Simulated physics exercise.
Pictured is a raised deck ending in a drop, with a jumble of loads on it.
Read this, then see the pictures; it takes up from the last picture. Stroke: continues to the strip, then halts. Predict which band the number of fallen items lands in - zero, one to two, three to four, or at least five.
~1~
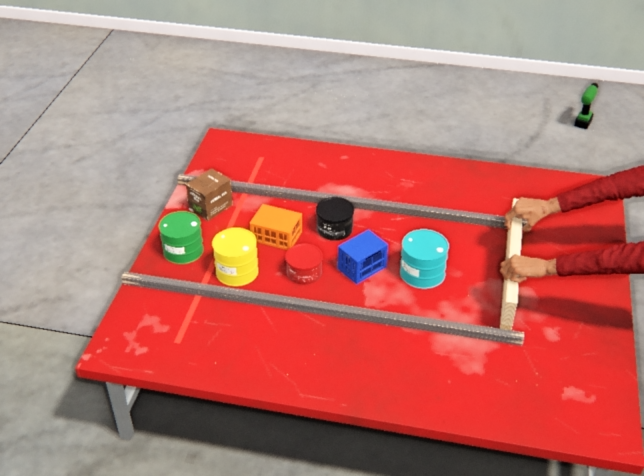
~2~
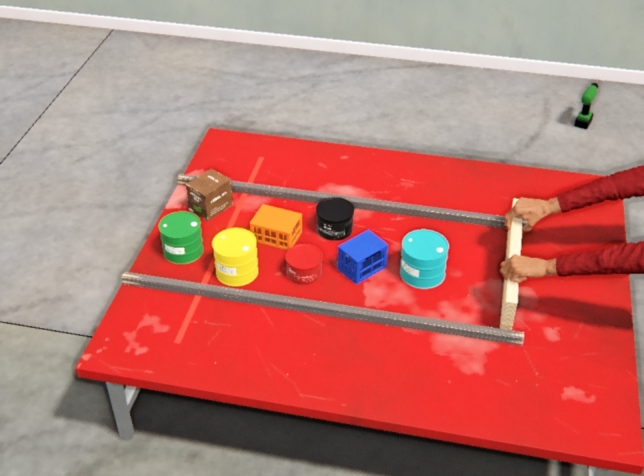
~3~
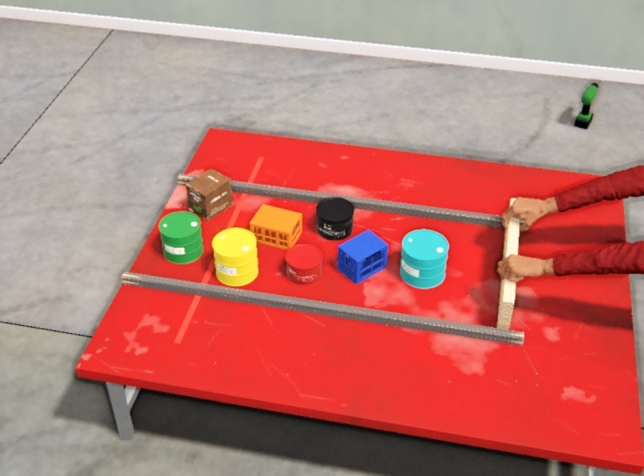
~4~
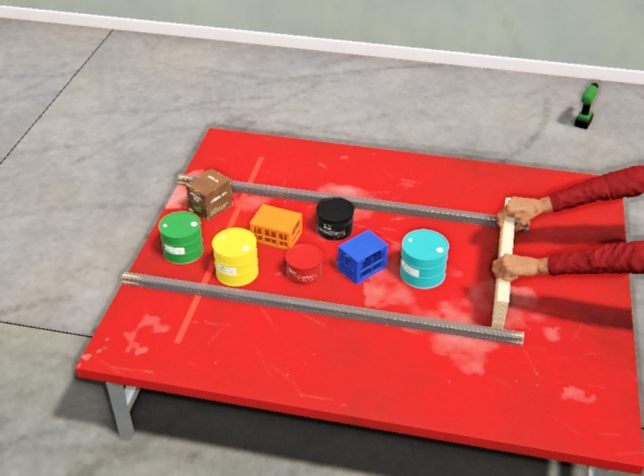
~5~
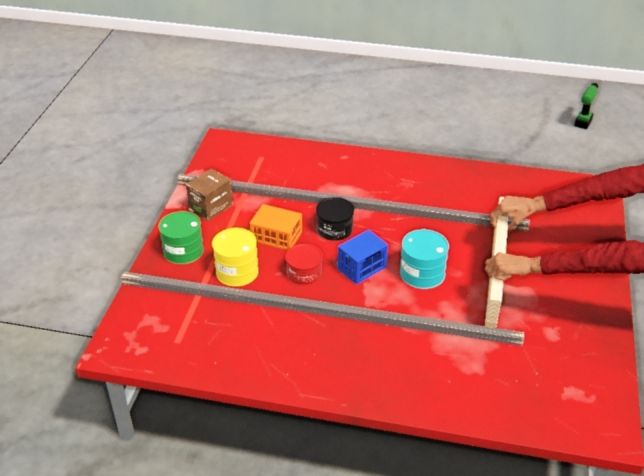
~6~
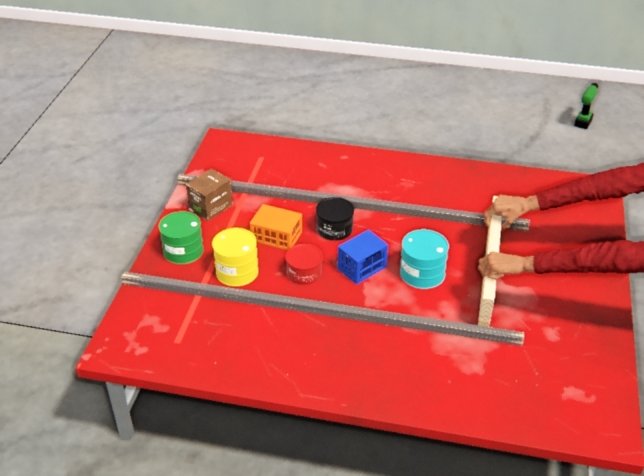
The push is going to send one or two over the edge.
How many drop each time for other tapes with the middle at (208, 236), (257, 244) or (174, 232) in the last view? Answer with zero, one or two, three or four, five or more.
One to two; not one; 3 or 4.
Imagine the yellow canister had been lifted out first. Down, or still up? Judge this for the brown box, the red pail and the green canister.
I'd say the brown box gets knocked off, the red pail stays aboard and the green canister stays aboard.
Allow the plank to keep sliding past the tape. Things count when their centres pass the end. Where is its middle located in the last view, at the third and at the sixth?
It sits near (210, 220), and then near (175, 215).
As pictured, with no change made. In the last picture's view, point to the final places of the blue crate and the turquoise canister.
The blue crate comes to rest close to (197, 241), while the turquoise canister rests close to (206, 215).
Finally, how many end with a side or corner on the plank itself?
4 of them.
Soon after, none off yet; green canister at rest near (182, 238); brown box at rest near (210, 195); yellow canister at rest near (236, 257).
At rest, the number that fall off is one or two; fallen, brown box.
